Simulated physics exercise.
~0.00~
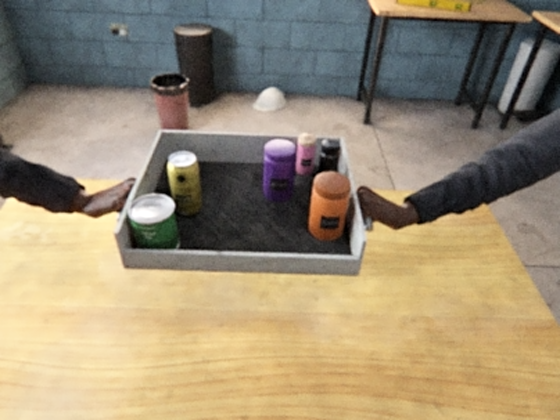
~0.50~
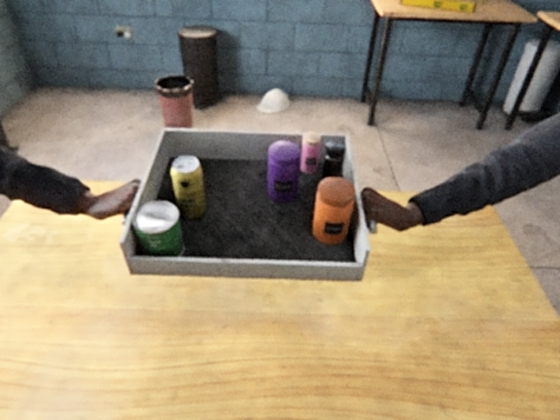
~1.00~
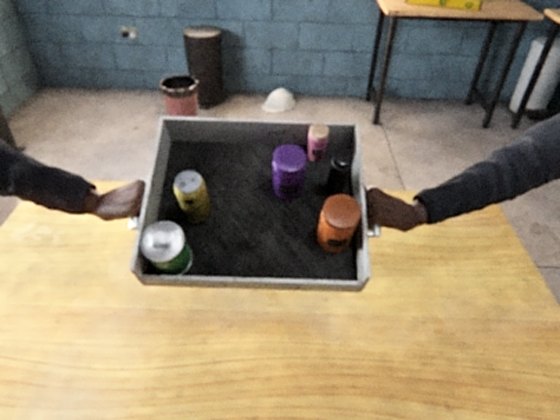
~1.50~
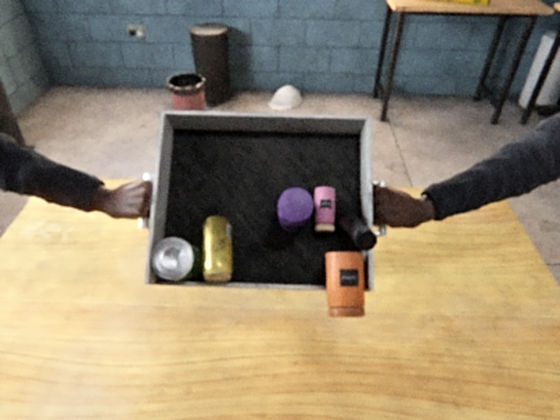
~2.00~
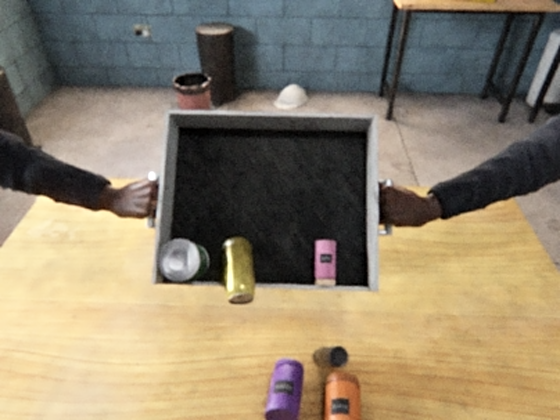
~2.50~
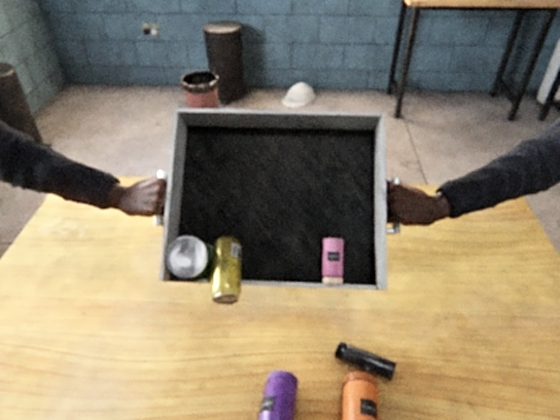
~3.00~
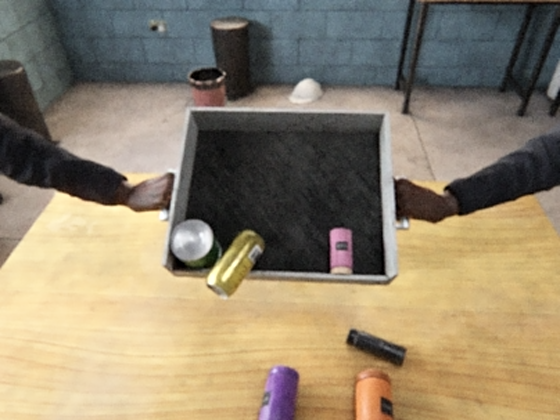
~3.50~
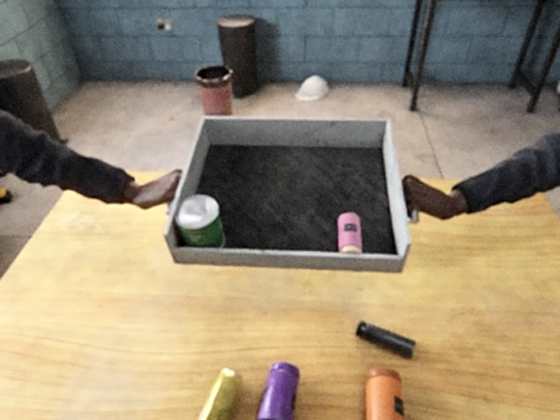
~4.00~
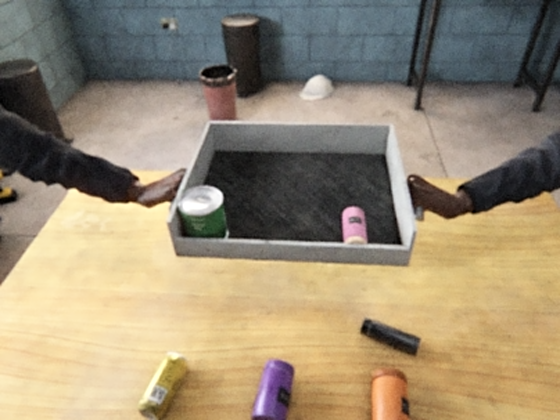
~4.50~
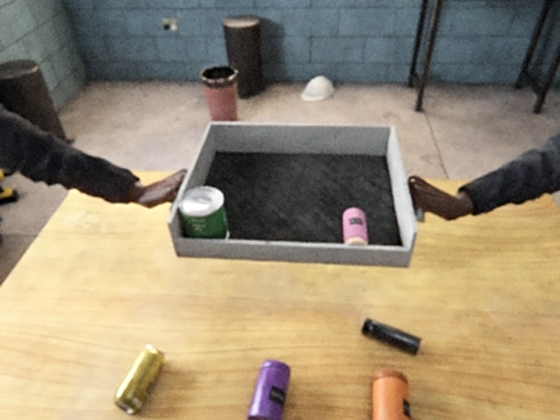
The clip opens on two hands holding a gray, dark-lined crate above a wooden table, with a green tin, a yellow can, an orange jar and purple, pink and black containers standing inside. The hands tip the near side down, and the items lean and slide toward the low front wall. The orange jar topples over the edge, followed by the purple jar and black shaker, which land on the table. As the crate tilts back toward level, the yellow can drops out and rolls left. Finally, the green tin stands inside beside the fallen pink shaker.
